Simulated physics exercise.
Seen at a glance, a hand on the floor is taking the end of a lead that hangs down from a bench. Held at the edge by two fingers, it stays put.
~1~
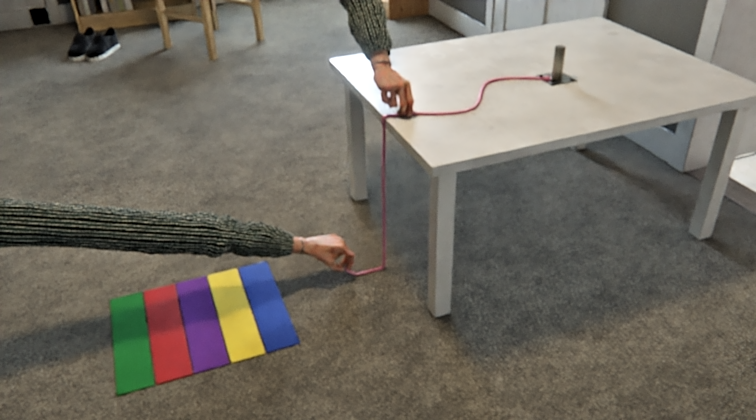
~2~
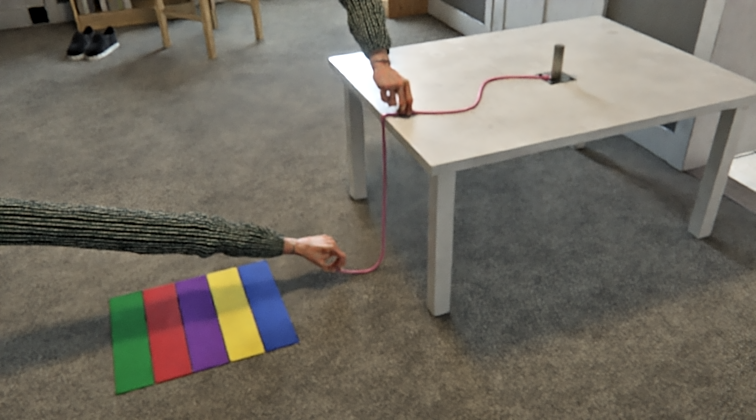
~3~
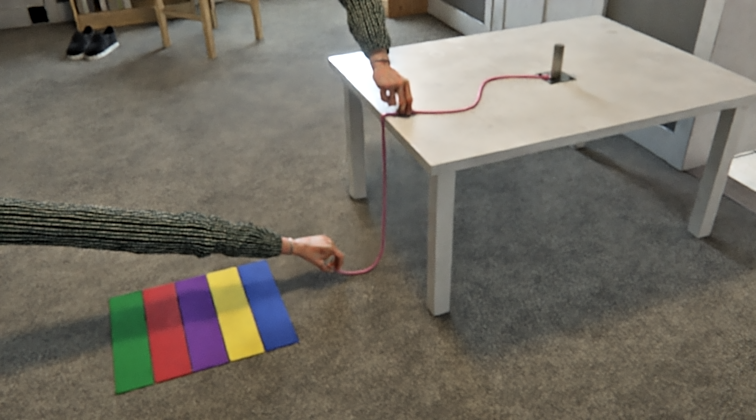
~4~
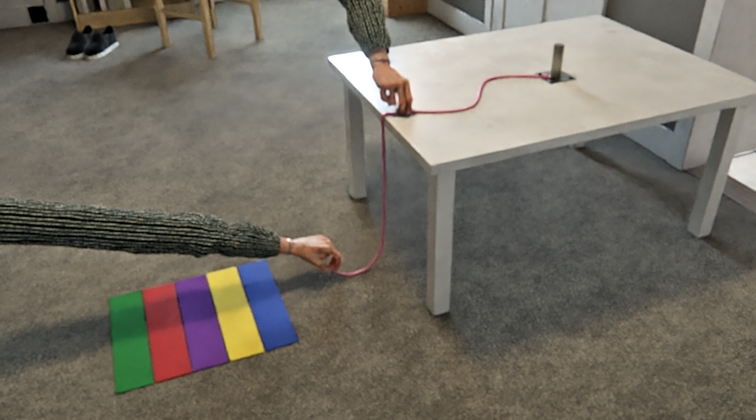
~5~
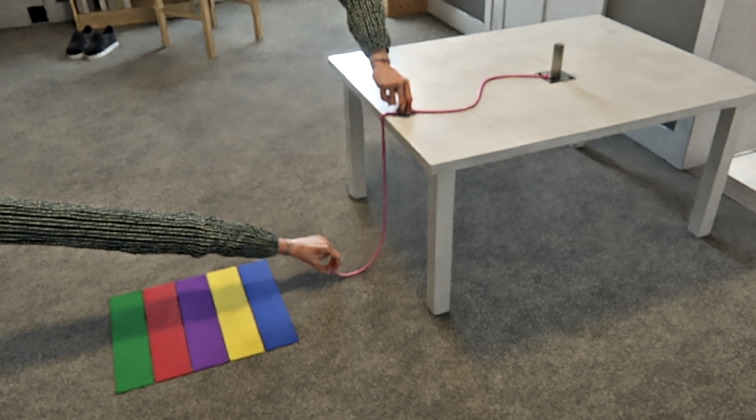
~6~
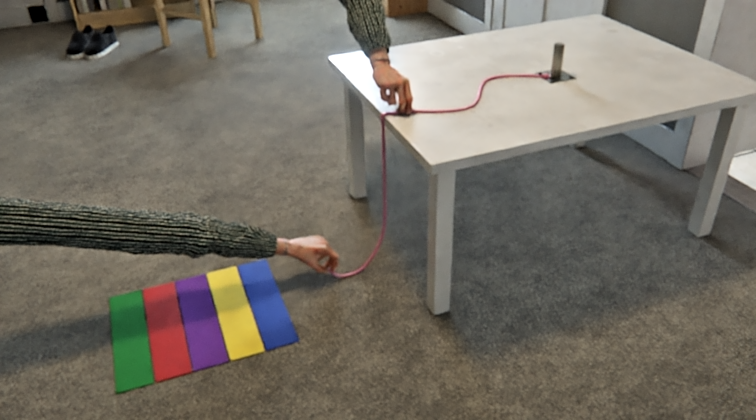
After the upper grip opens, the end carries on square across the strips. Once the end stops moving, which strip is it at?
It is at the purple strip.
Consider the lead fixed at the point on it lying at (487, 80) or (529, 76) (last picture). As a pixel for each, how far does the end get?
First (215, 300), then (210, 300).
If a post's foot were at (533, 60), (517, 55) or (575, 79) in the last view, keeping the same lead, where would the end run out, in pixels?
Try by try: (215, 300), (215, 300) and (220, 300).
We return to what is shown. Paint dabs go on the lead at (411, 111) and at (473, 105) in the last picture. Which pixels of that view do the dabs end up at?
First near (380, 123), second near (438, 103).
Early on, end near (257, 288); over blue.
Midway, end near (223, 297); over yellow.
At the end of the slack, end near (202, 303); over purple. It halts on the purple strip.
